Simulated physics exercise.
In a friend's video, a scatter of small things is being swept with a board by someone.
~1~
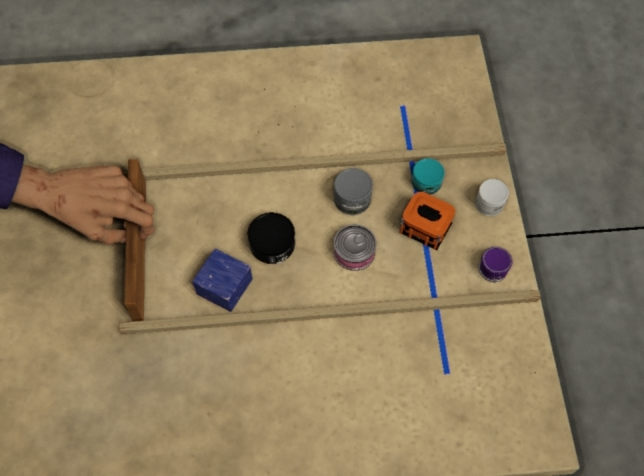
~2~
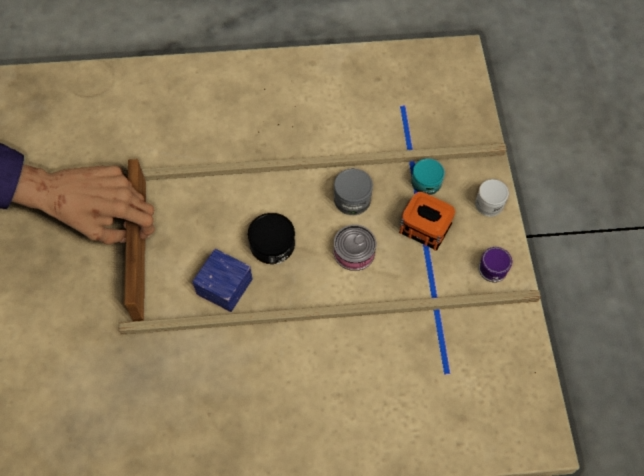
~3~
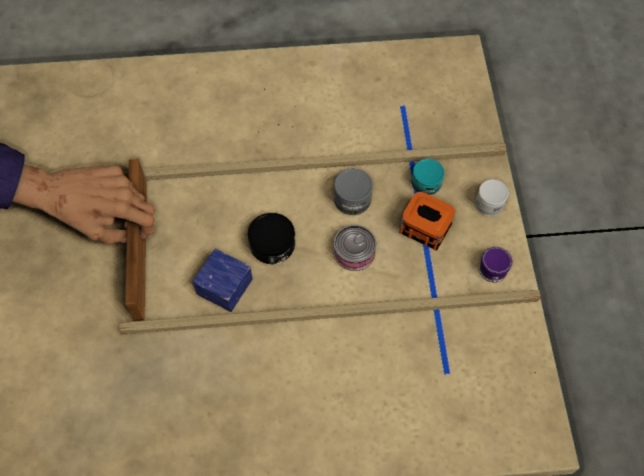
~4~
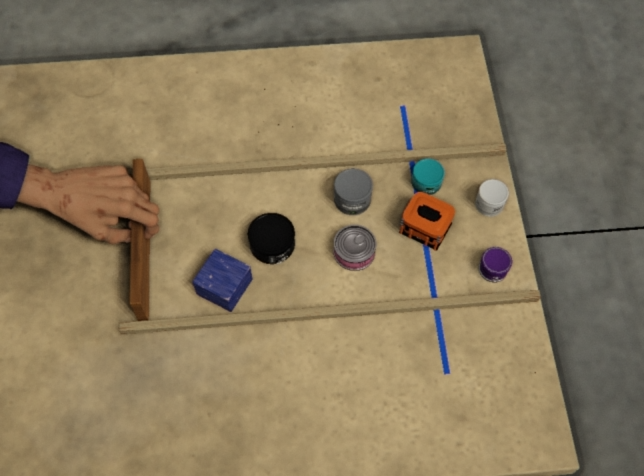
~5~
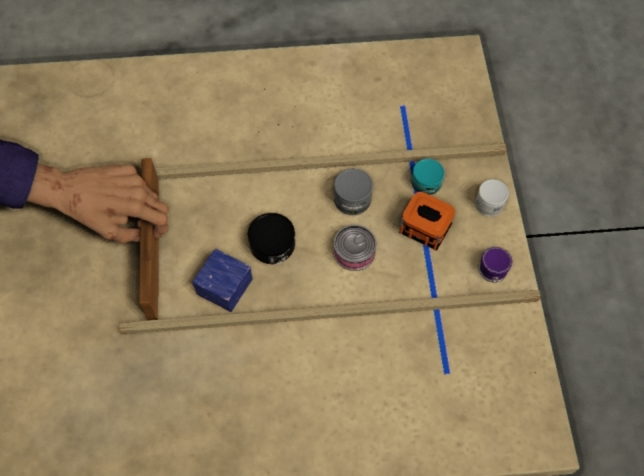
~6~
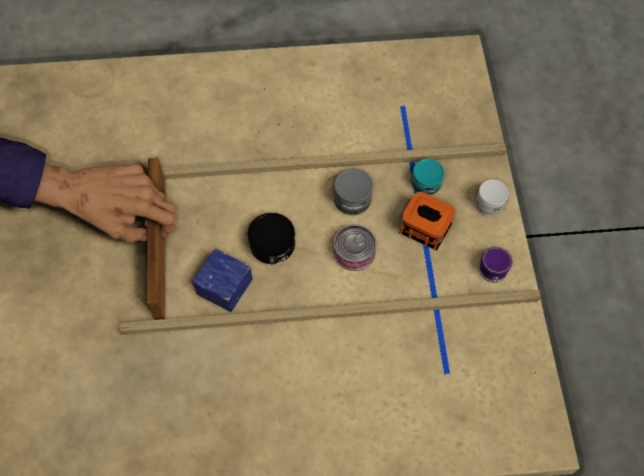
A hand in a dark purple sleeve holds an upright wooden board at the left of a lane between two thin strips on a tan tabletop, seen from above. Inside lie a blue block, black, grey, turquoise and white tubs, a pinkish pot, an orange case and a purple tin, near a blue line. The hand, at first still, slides the board slightly right; nothing else moves.
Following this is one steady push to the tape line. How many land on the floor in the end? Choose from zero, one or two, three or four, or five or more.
In the end, zero land there.
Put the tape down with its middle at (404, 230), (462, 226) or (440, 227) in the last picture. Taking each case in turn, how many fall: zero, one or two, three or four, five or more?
So, taking them in turn, I'd give none; just one or two; 1 or 2.
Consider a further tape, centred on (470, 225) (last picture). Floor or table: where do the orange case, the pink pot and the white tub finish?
The orange case topples down, the pink pot topples down, the white tub topples down.
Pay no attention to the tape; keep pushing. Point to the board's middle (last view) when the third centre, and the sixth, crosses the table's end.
First roughly (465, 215), later roughly (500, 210).
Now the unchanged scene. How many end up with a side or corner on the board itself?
It ends up touching 3.
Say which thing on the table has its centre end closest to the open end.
That would be the white tub.
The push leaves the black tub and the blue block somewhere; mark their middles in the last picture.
Result: One about (446, 219), other about (450, 257).
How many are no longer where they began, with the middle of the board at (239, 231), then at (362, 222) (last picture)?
Counts: 2 and 5.
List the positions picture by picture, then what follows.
White tub (492, 198); purple tin (495, 265); turquoise tub (428, 177); board (136, 239); tape (423, 228), in the first picture.
Purple tin (495, 265); orange case (428, 220), in the second picture.
Turquoise tub (428, 177); black tub (272, 239), in the third picture.
White tub (492, 198); pink pot (355, 248), in the fourth picture.
Purple tin (495, 265); grey tub (353, 192), in the fifth picture.
White tub (492, 198); purple tin (495, 265); turquoise tub (428, 177); board (156, 237); tape (423, 228), in the sixth picture.
Soon after, none off yet; white tub at rest near (492, 198); purple tin at rest near (495, 265); turquoise tub at rest near (428, 177).
In the end, the number that fall off is zero.
